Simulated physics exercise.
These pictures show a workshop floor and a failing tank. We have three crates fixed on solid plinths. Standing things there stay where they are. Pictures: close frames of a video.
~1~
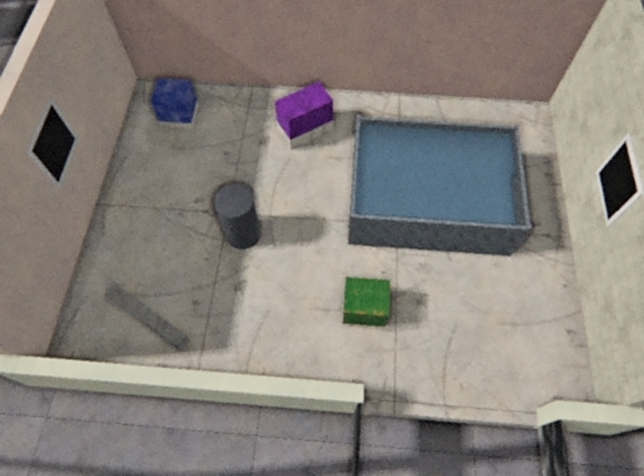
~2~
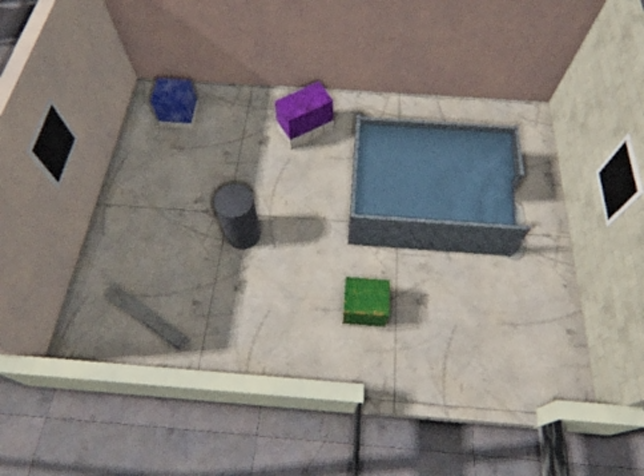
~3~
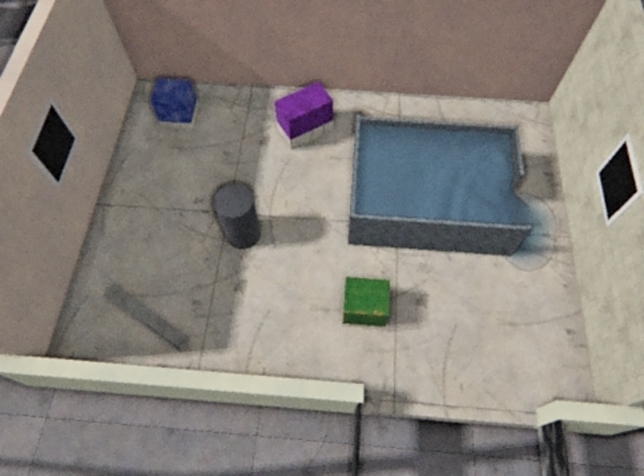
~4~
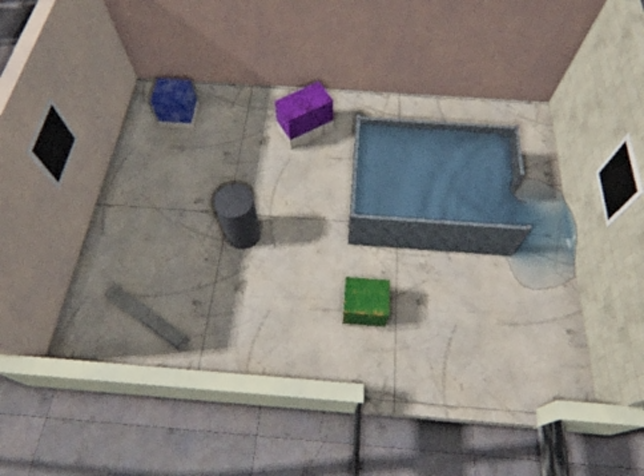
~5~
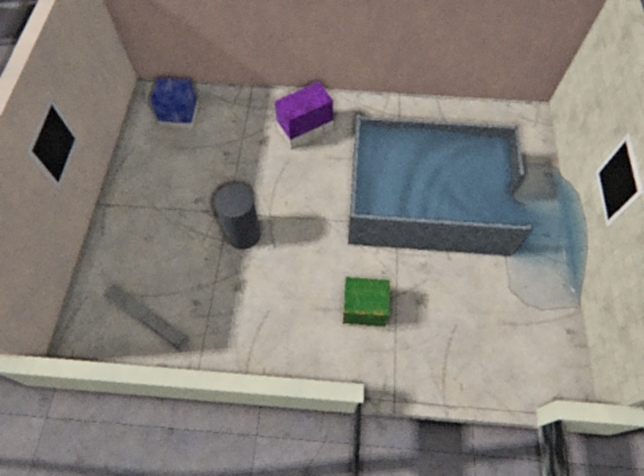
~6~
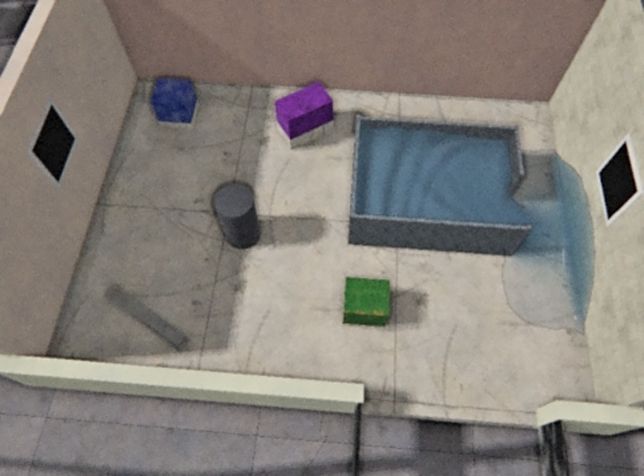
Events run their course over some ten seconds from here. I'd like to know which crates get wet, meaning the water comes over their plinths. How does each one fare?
The blue crate does not get wet. The purple crate does not get wet. The green crate does get wet.
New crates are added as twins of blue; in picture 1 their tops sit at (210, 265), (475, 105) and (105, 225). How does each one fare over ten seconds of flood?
Stays clear, then is flooded, then stays clear.
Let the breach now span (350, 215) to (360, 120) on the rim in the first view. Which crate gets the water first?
Answer: The purple one.
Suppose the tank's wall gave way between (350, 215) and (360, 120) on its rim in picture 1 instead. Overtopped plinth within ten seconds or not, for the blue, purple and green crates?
Crate by crate: Blue - hit; purple - hit; green - hit.
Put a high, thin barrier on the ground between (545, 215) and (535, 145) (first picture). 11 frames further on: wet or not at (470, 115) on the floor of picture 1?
There: Under water.
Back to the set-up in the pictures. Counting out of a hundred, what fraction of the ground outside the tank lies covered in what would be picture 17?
Estimate: Some 25 in a hundred.
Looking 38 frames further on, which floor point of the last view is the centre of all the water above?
About (406, 206).
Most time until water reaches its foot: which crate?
I think it's the blue crate.
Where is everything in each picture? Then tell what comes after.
The first frame shows the open tank at (437, 172) is whole and still.
In the second frame, the front is at a hidden place, out from the gap at (510, 220).
In the third frame, the front is at (543, 205), out from the gap at (509, 221).
In the fourth frame, the front is at (561, 195), out from the gap at (509, 222).
In the fifth frame, water pours out at (509, 221) and has run to (578, 302).
In the sixth frame, the front is at (582, 330), out from the gap at (509, 221).
A moment on, water covers 15 % of the floor; the blue crate not reached, the purple crate not reached, the green crate not reached.
Next, water covers 25 % of the floor; the blue crate not reached, the purple crate not reached, the green crate not reached.
Then, water covers 40 % of the floor; the blue crate not reached, the purple crate water round its plinth, the green crate water round its plinth.
Later, water covers 80 % of the floor; the blue crate water round its plinth, the purple crate water round its plinth, the green crate water round its plinth.
In the end, water covers 100 % of the floor; the blue crate stayed above the water, the purple crate stayed above the water, the green crate was topped.
